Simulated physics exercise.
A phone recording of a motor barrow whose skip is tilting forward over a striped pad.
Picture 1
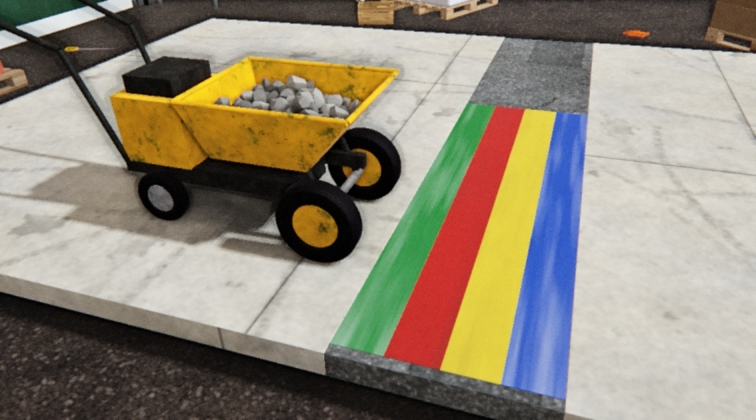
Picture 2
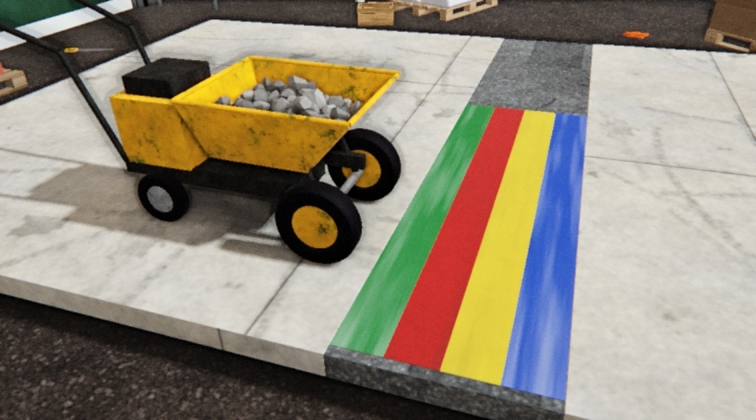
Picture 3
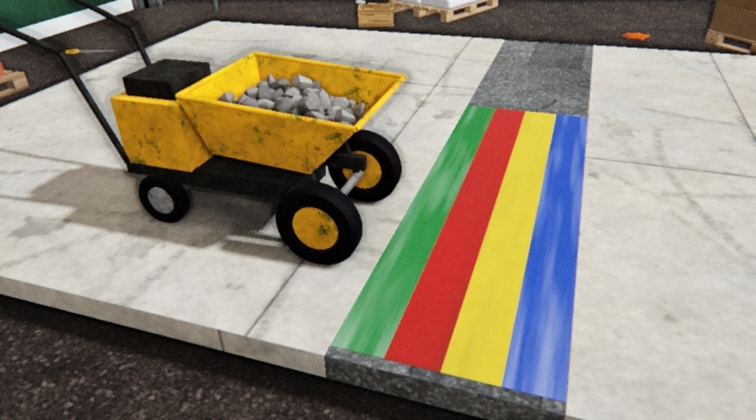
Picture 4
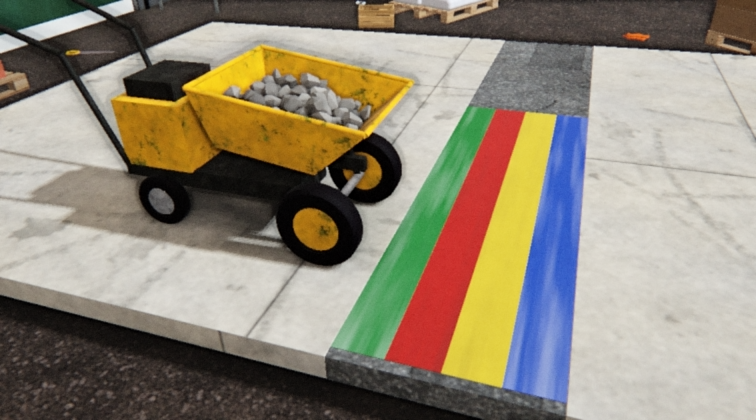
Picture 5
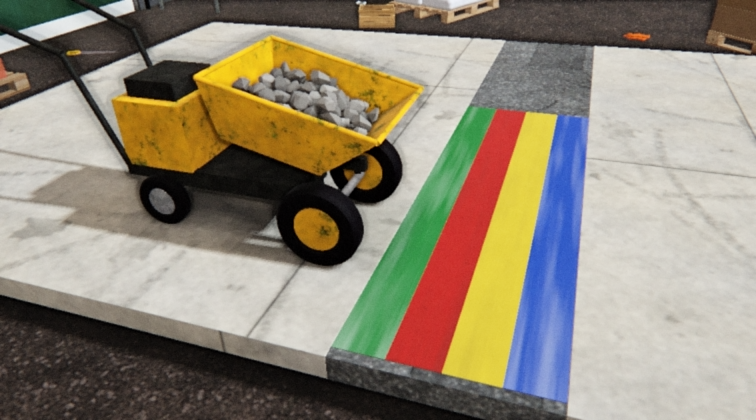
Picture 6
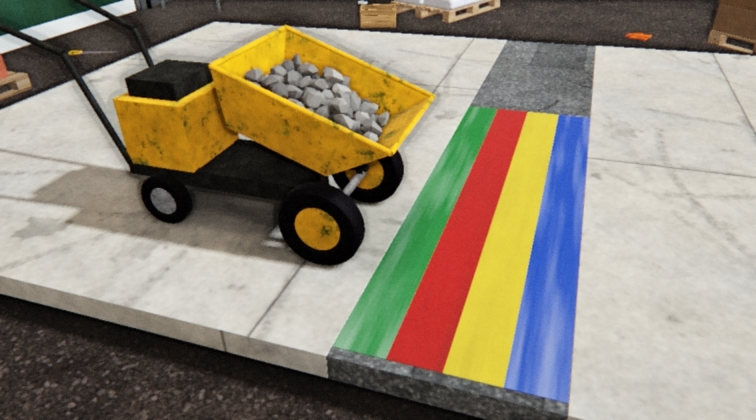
On a pale slab floor edged by dark, rough ground, the view looks down at an angle from one side. A yellow motor barrow with black wheels and handles stands at left, its skip loaded with grey broken stones, beside a pad striped green, red, yellow and blue. The skip tilts steadily forward to the right, its back rising and lip lowering, while the barrow's wheels stay still.
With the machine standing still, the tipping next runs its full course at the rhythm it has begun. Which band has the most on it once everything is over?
Yellow.
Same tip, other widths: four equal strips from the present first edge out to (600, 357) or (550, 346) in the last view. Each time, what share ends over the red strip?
I'd put it at some 40 % for the first and some 20 % for the second.
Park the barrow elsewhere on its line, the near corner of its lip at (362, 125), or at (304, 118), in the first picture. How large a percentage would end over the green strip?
Try 1 about 0 %, try 2 about 20 %.
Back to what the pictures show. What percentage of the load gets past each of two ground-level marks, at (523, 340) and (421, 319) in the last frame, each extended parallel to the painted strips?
The first gives 20 %, the second 90 %.
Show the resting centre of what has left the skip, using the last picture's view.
The centre comes to rest near (503, 250).
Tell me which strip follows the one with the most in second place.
Rank 2: The red one.
Just after the last frame, skip tipped steeply; every one in the skip.
A moment on, skip tipped right over; the larger part in the skip; about a tenth over the red strip; about a tenth over the yellow strip.
Further on, skip tipped right over; about a tenth in the skip; roughly a quarter over the red strip; roughly a third over the yellow strip; roughly a quarter over the blue strip; just a few off the paint.
When it is over, skip tipped right over; about a tenth in the skip; not one over the green strip; roughly a quarter over the red strip; roughly a third over the yellow strip; roughly a quarter over the blue strip; about a tenth off the paint.
